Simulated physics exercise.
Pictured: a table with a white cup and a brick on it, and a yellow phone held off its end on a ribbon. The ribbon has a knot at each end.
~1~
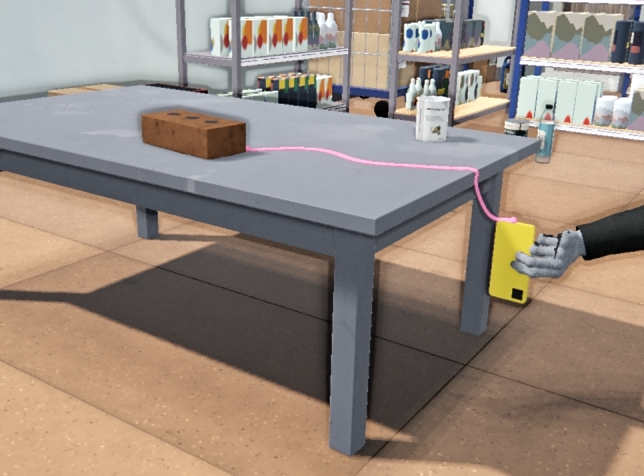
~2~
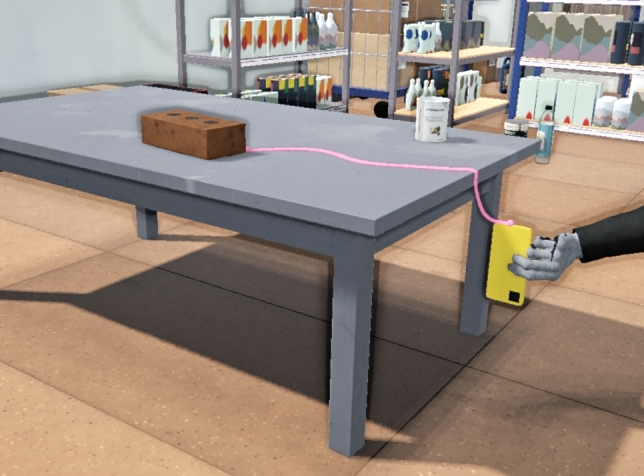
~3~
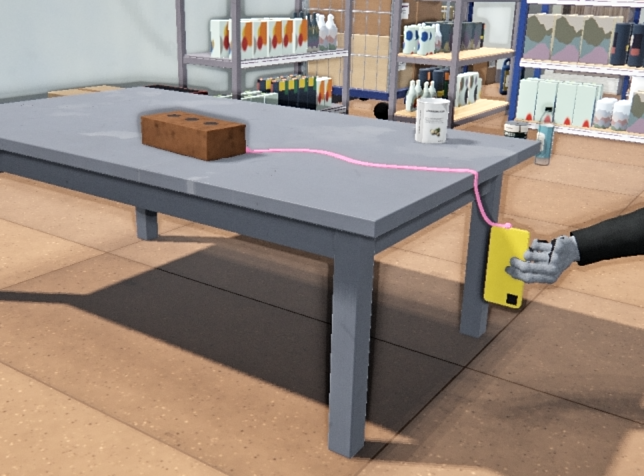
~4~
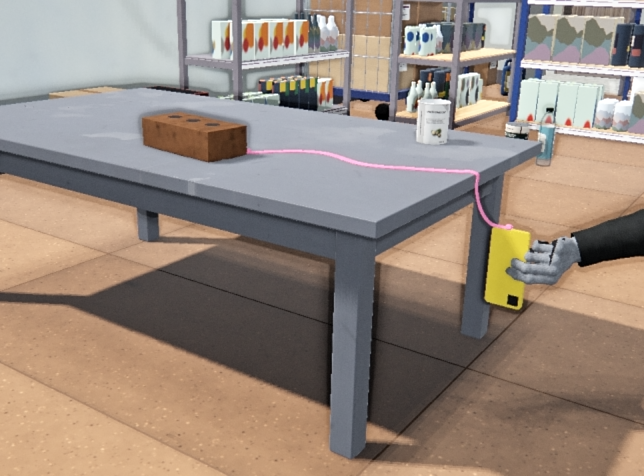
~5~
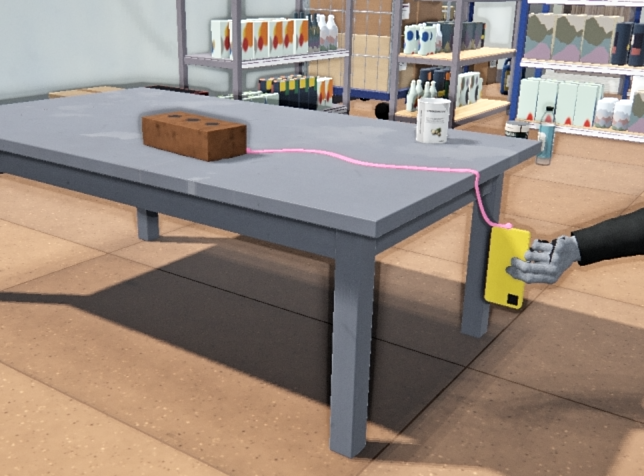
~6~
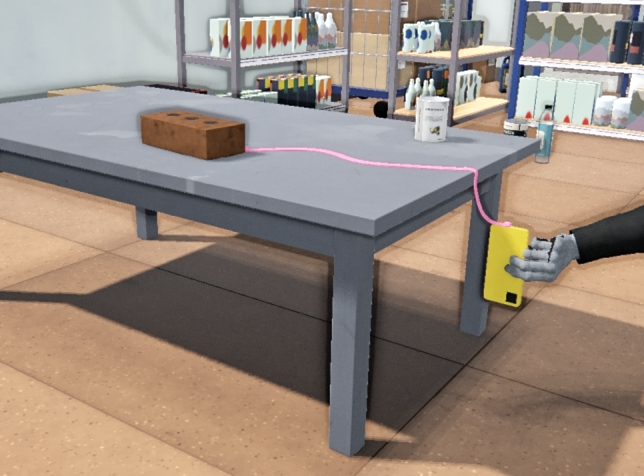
At first, a gloved hand at the right holds a yellow phone beside a gray table, with a pink ribbon running from it over the edge to a brick near a white cup. The hand and phone shift down very slightly, then stay almost still, while the brick and cup do not move.
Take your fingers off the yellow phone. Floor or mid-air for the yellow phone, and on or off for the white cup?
The yellow phone stays suspended; the white cup stays put.
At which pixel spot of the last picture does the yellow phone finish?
I'd put it close to (417, 298).
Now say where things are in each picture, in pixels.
The first frame shows yellow phone (512, 262); brick (192, 118); white cup (434, 99).
The second frame shows yellow phone (509, 264).
The third frame shows yellow phone (507, 267).
The fourth frame shows yellow phone (507, 268); ribbon through (322, 153) (383, 167).
The fifth frame shows yellow phone (507, 267); ribbon through (322, 152) (383, 166).
The sixth frame shows yellow phone (506, 265); brick (192, 119); white cup (433, 99); ribbon tied to the brick, with little slack.
Then, 0.46 s past the final frame, phone in the air near (425, 295); brick still; cup still.
Then, 1.14 s past the final frame, phone in the air near (497, 310); brick still; cup still.
Then, 2.04 s past the final frame, phone in the air near (502, 315); brick still; cup still.
When it is over, phone in the air near (417, 298); brick still; cup still. The yellow phone ends up dangling and the white cup keeps its place.
